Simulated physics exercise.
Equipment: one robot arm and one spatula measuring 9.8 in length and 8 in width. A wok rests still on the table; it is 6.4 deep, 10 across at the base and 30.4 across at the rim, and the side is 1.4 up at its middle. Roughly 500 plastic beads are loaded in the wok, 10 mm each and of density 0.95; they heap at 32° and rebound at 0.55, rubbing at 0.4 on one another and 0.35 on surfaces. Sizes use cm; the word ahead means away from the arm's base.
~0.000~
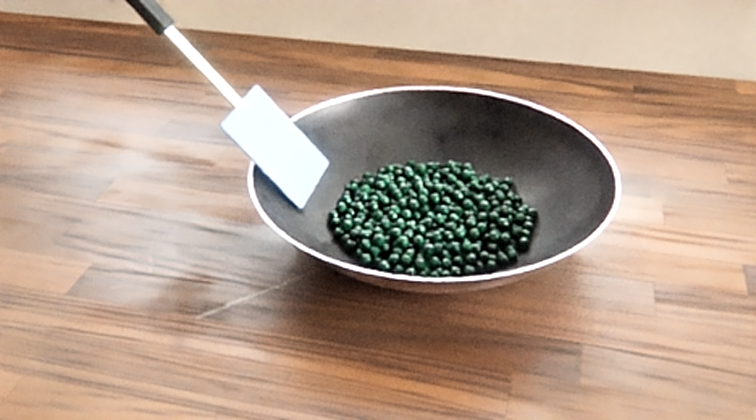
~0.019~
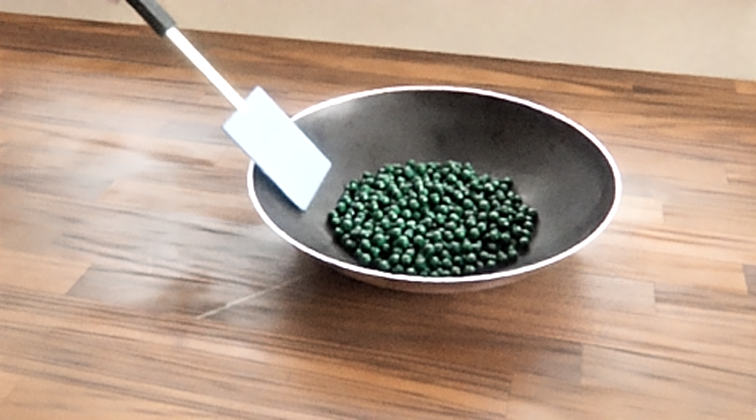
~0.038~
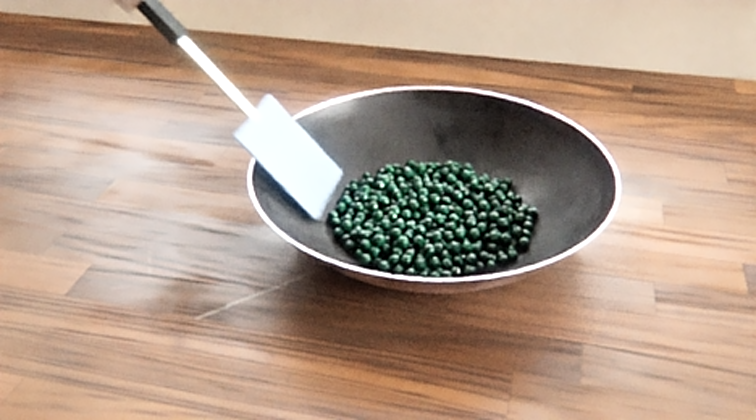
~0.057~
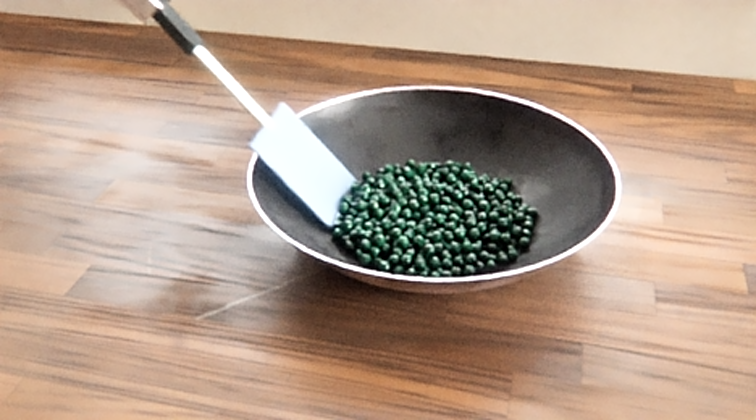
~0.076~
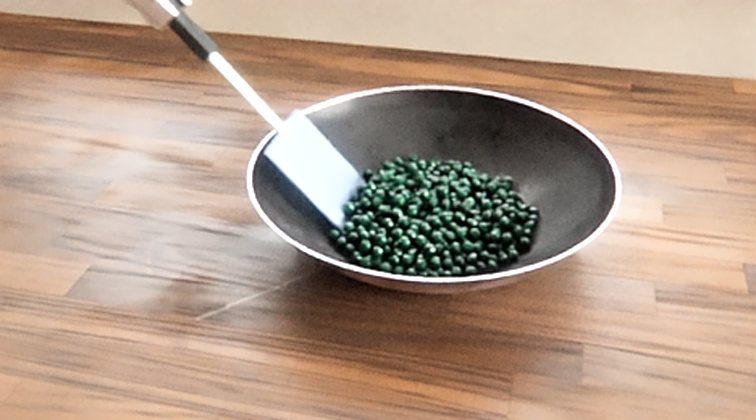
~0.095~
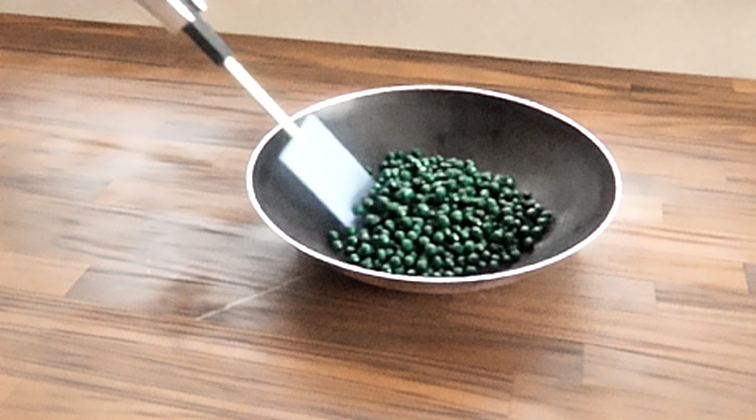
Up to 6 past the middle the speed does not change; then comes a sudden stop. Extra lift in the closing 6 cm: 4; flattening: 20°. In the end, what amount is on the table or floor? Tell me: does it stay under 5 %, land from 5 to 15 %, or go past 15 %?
It stays under 5 %.
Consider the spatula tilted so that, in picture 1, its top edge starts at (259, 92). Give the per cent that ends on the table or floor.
Spill: Approx. 0 per cent.
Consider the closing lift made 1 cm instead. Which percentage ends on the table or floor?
0 per cent.
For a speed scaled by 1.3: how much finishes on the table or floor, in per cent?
Near 0 in a hundred.
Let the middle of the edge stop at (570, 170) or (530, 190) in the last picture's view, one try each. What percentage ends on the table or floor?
Roughly 10 and 0 per cent.
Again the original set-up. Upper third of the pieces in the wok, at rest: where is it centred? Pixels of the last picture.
Near (525, 215).
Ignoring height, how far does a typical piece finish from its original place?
The figure is about 3 cm.
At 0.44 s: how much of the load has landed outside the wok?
It is near 0 percent.
After 0.15 s, sloping 48°, highest piece 5 above the table; 496 in the wok.
After 0.21 s, sloping 39°, highest piece 5 above the table; 496 in the wok.
After 0.44 s, sloping 28°, highest piece 6 above the table; 496 in the wok.
After 1.49 s, sloping 28°, highest piece 4 above the table; 496 in the wok.
At rest, 496 in the wok. That is 0 % on the table or floor.
